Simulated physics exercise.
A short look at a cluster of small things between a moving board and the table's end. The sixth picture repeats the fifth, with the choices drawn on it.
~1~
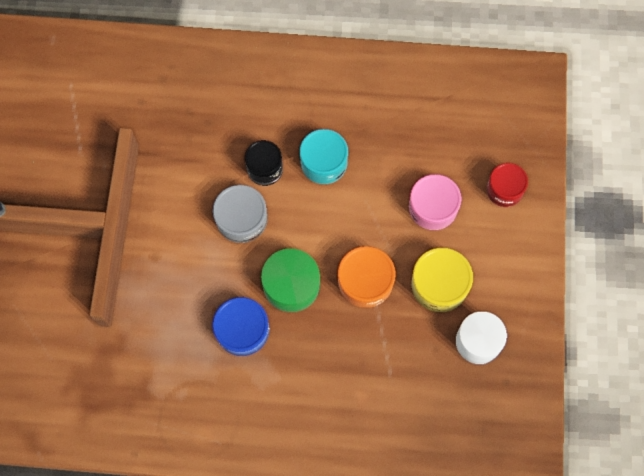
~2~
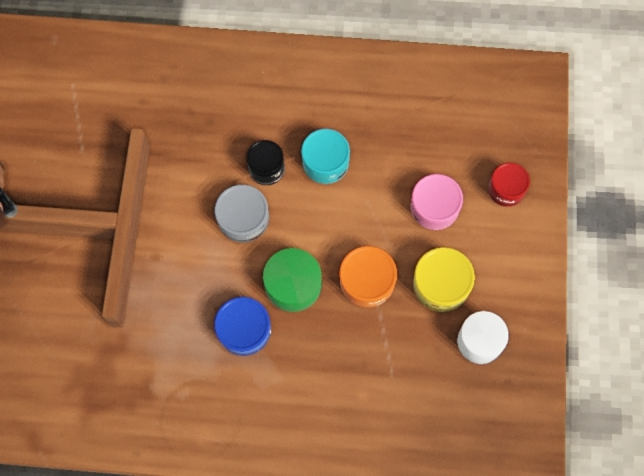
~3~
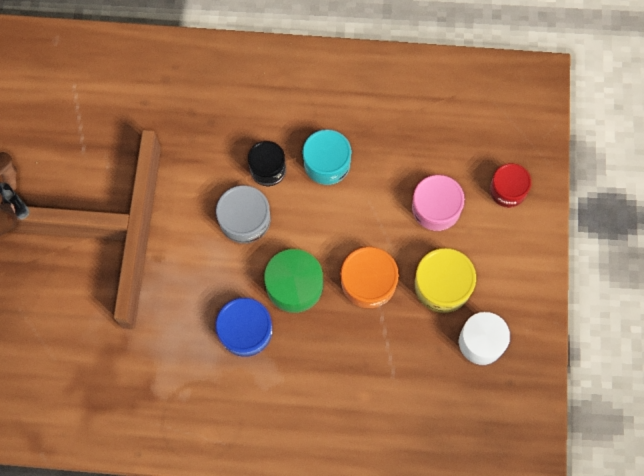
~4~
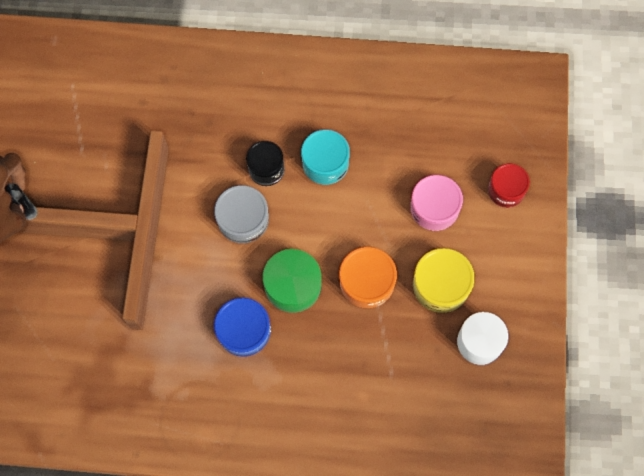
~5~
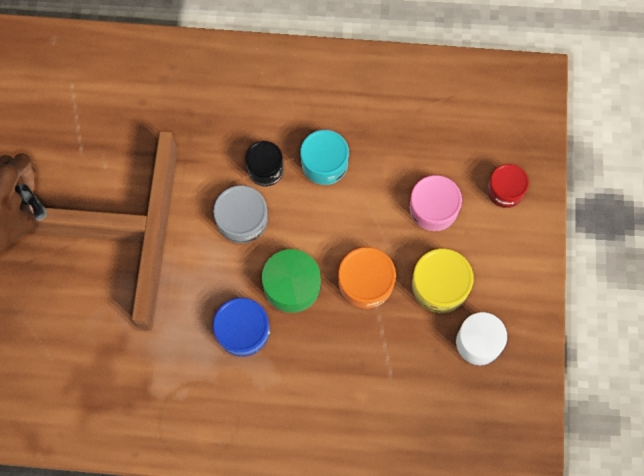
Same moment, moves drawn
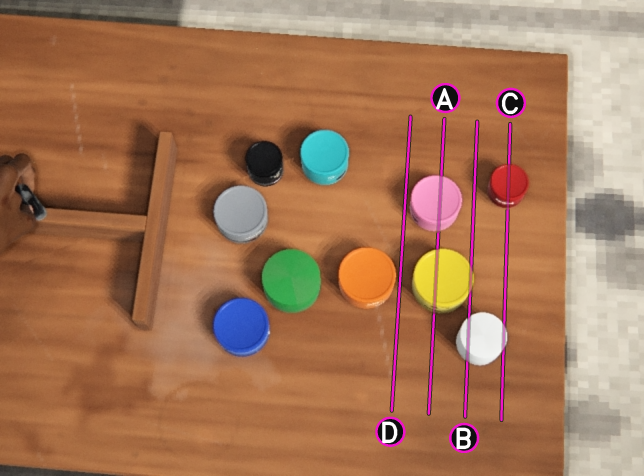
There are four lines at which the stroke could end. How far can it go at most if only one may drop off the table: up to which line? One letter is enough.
No second one falls up to B.
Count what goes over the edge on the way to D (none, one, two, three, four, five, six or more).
The count is none.
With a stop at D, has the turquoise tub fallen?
By then, no.
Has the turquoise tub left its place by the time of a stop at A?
By then, yes.
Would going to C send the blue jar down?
By then, no.
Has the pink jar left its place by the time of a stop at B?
Yes.
On the marked copy, A at (437, 259); B at (471, 262); C at (506, 265); D at (402, 257).
Following B. Soon after the start, board (267, 232); blue jar (293, 337); turquoise tub (341, 157).
Later, board (384, 241); yellow jar (514, 270); orange tub (456, 274).
In the end, board (471, 248); red tub (566, 170); yellow jar (555, 268); none fallen.
As for the rest, A is within the limit but short; C drops four; D is within the limit but short.
